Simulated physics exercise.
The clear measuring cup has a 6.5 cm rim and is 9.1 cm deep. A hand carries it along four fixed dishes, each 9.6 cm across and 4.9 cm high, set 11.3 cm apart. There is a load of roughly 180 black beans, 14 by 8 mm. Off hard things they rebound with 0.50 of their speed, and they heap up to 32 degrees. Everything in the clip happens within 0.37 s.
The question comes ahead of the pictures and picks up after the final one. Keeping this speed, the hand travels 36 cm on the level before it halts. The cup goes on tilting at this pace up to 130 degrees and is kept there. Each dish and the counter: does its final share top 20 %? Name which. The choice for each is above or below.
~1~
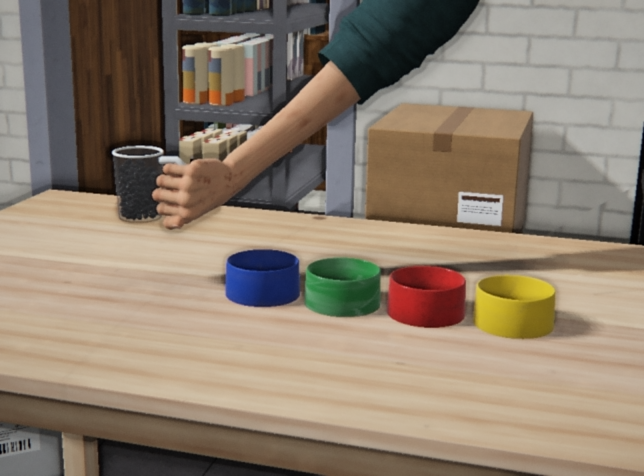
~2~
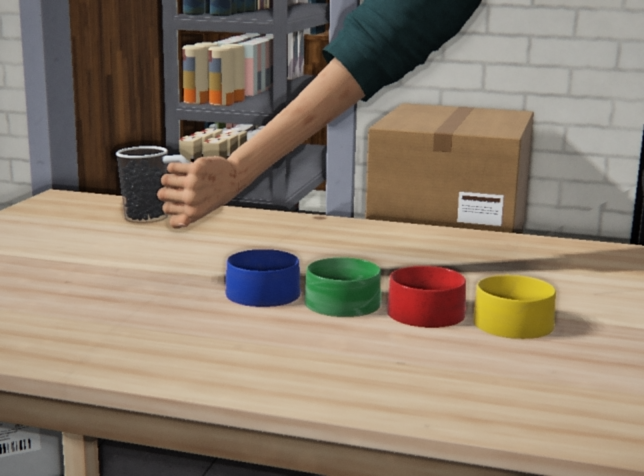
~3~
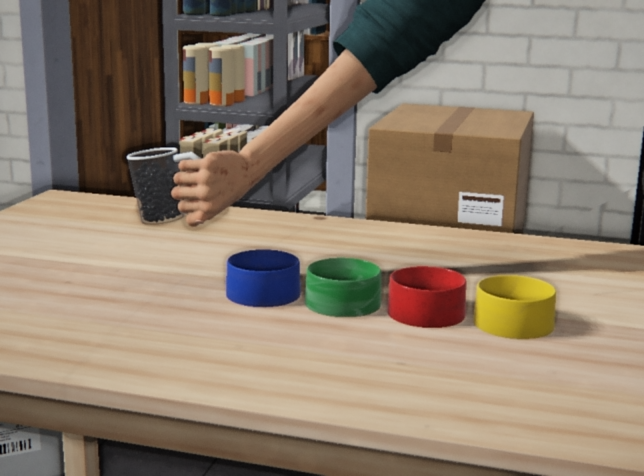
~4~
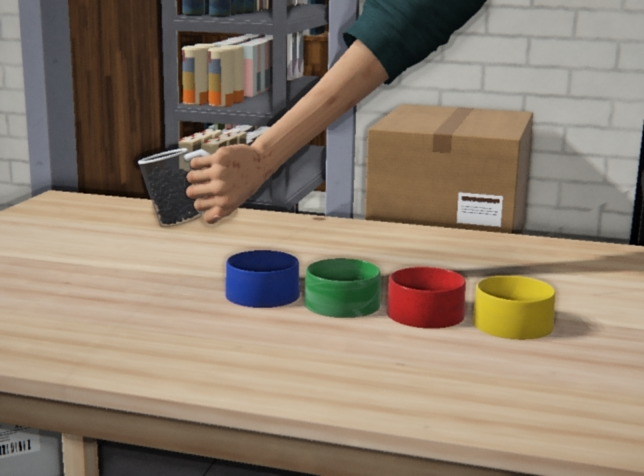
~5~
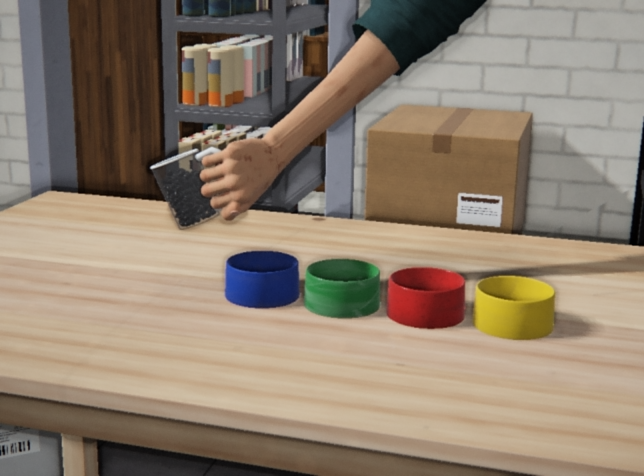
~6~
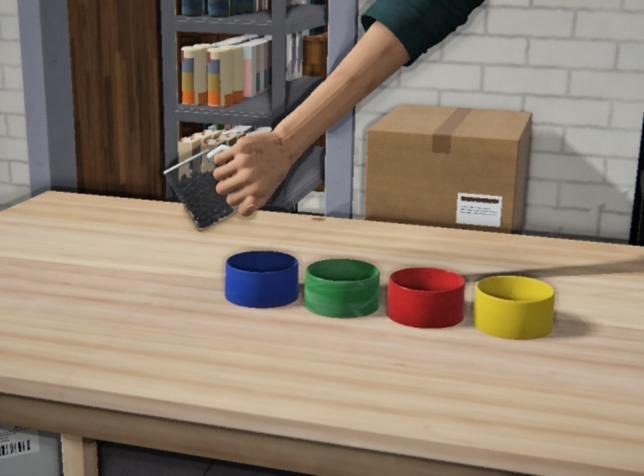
In the end red: Not in excess of a fifth. Blue: Not in excess of a fifth. Green: In excess of a fifth. Yellow: Not in excess of a fifth. Counter: Not in excess of a fifth.
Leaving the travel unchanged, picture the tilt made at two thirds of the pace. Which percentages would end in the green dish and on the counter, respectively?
In that case I'd put green at 100 and the counter at 0.
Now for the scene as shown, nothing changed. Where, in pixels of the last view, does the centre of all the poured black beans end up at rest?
About (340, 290).
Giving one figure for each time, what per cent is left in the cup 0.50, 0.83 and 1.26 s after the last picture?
One after the other: 100, 90, 0 in a hundred.
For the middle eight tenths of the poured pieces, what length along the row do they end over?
Spread: Around 5 cm.
Then, 0.50 s after the last picture, tilt 77 degrees; cup holds 100 %.
Then, 0.83 s after the last picture, tilt 109 degrees; cup holds 90 %, green 10 %.
Then, 1.26 s after the last picture, tilt 130 degrees; cup holds 0 %, green 100 %.
In the end, red 0 %, blue 0 %, green 100 %, yellow 0 %, counter 0 %.
